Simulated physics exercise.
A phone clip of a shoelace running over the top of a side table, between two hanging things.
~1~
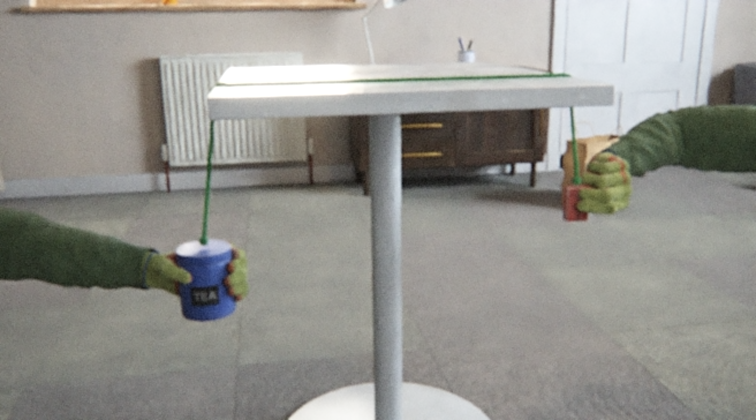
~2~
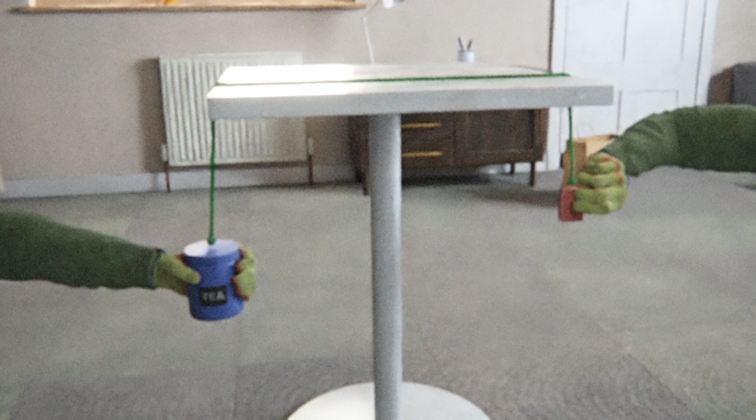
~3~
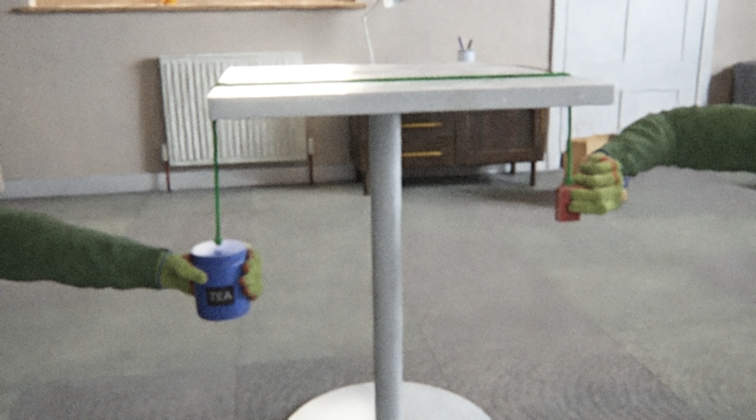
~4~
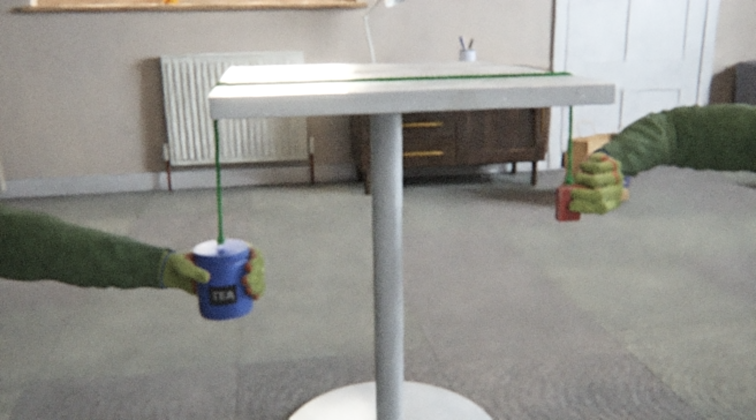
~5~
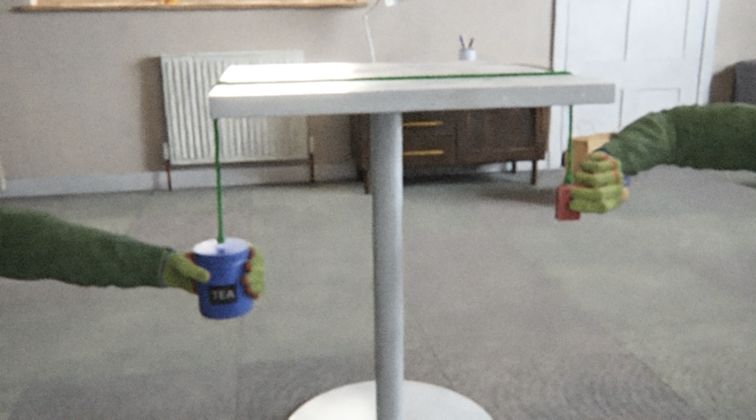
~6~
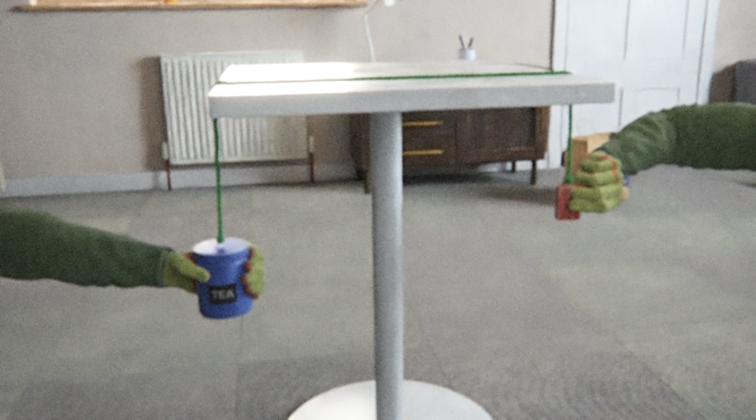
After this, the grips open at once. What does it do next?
You'll see it move leftward.
Then, 0.36 s after the last picture, left jar lower near (238, 413); right matchbox pulled up onto the top.
Then, 0.78 s after the last picture, left jar down on the floor; right matchbox higher near (115, 91).
Then, 1.20 s after the last picture, left jar down on the floor; right matchbox lower.
At rest, left jar down on the floor; right matchbox down on the floor. The shoelace drops leftwards.
